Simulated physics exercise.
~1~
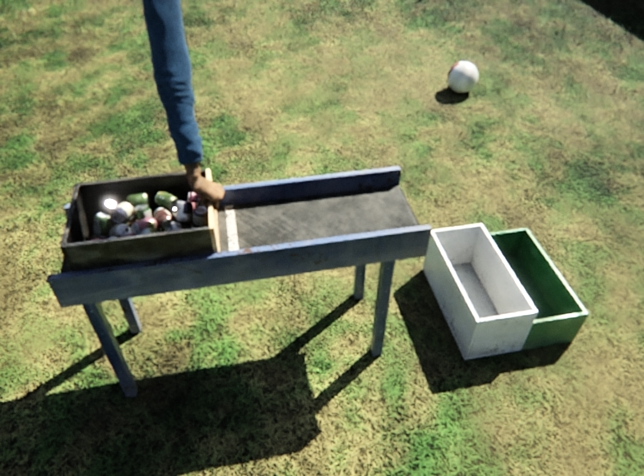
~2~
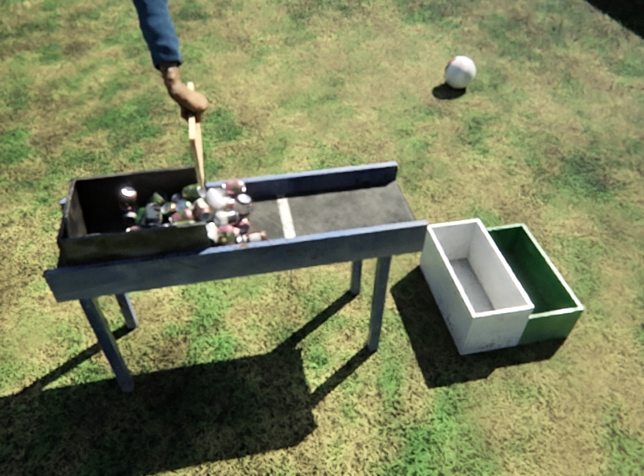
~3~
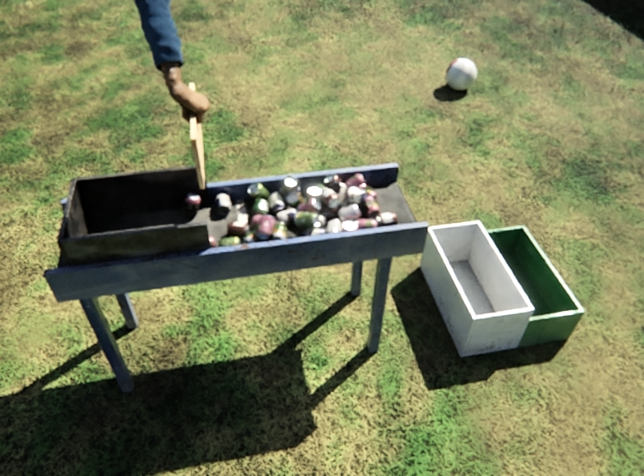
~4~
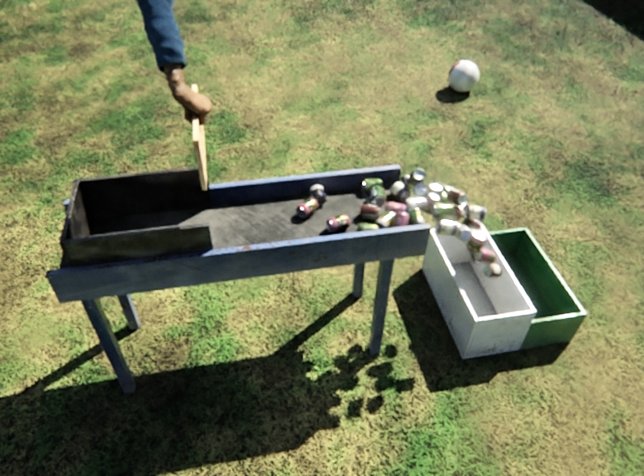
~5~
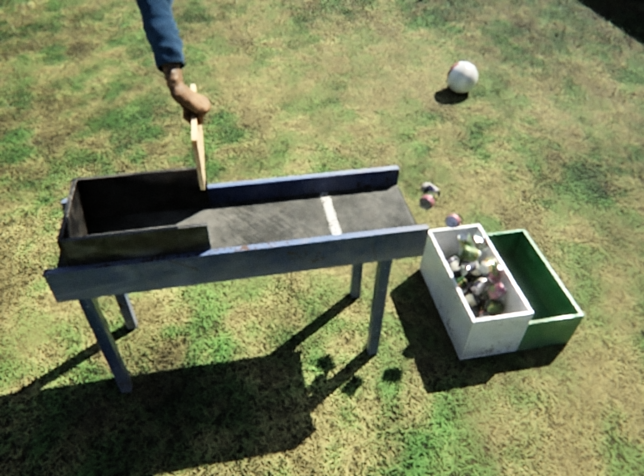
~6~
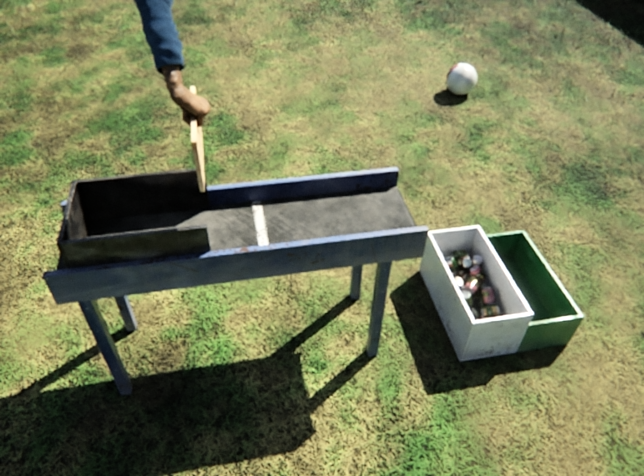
On a patchy lawn, a hand lifted the gate of a black pen, and a loose heap of mini cans rode the belt to the right, spilled off its end and landed in the white tote, leaving the green box beside it empty.
